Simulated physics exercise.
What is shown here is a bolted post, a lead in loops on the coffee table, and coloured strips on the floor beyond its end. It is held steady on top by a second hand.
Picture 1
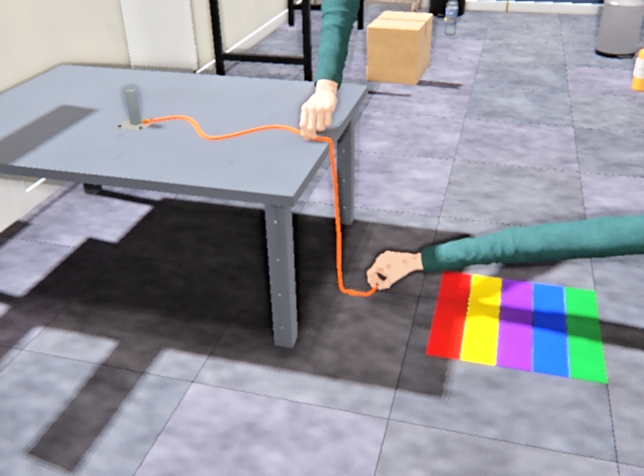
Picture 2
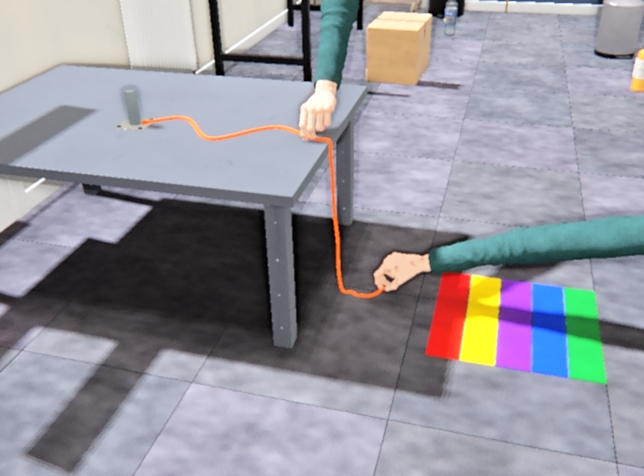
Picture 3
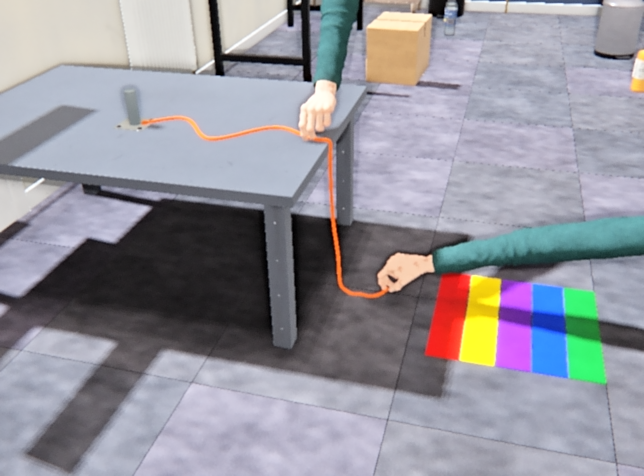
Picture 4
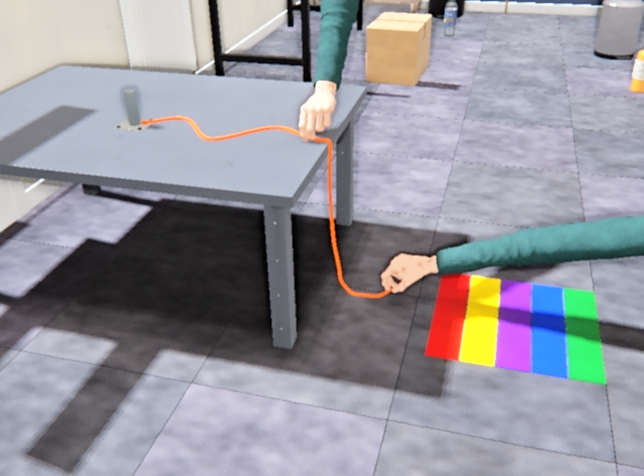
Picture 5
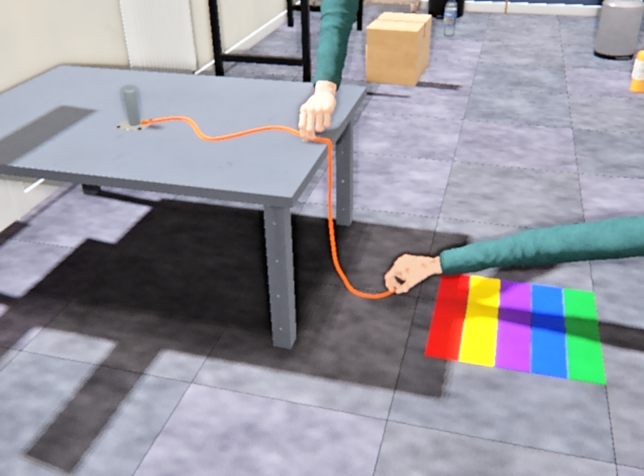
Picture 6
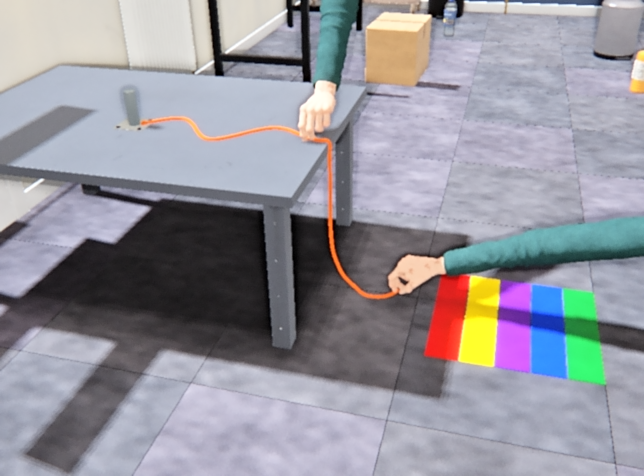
A hand on the floor drew the end of an orange lead slightly to the right, toward the coloured strips, while another hand stayed on the lead at the edge of the grey table.
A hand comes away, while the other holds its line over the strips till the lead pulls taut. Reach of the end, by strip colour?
Blue.
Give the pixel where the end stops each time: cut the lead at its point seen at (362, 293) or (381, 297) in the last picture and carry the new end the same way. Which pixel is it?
About (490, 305), then (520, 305).
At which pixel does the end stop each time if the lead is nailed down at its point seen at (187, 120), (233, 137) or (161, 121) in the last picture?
(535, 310); (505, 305); (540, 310).
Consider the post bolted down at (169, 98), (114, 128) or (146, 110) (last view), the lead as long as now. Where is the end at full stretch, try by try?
One per try, in order: (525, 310), (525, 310), (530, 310).
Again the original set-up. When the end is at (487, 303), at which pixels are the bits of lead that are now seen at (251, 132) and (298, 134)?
The first sits at about (287, 137) and the second at about (332, 155).
A little later, end near (487, 303); over yellow.
Next, end near (524, 308); over purple.
When it is tight, end near (547, 311); over blue. It halts on the blue strip.
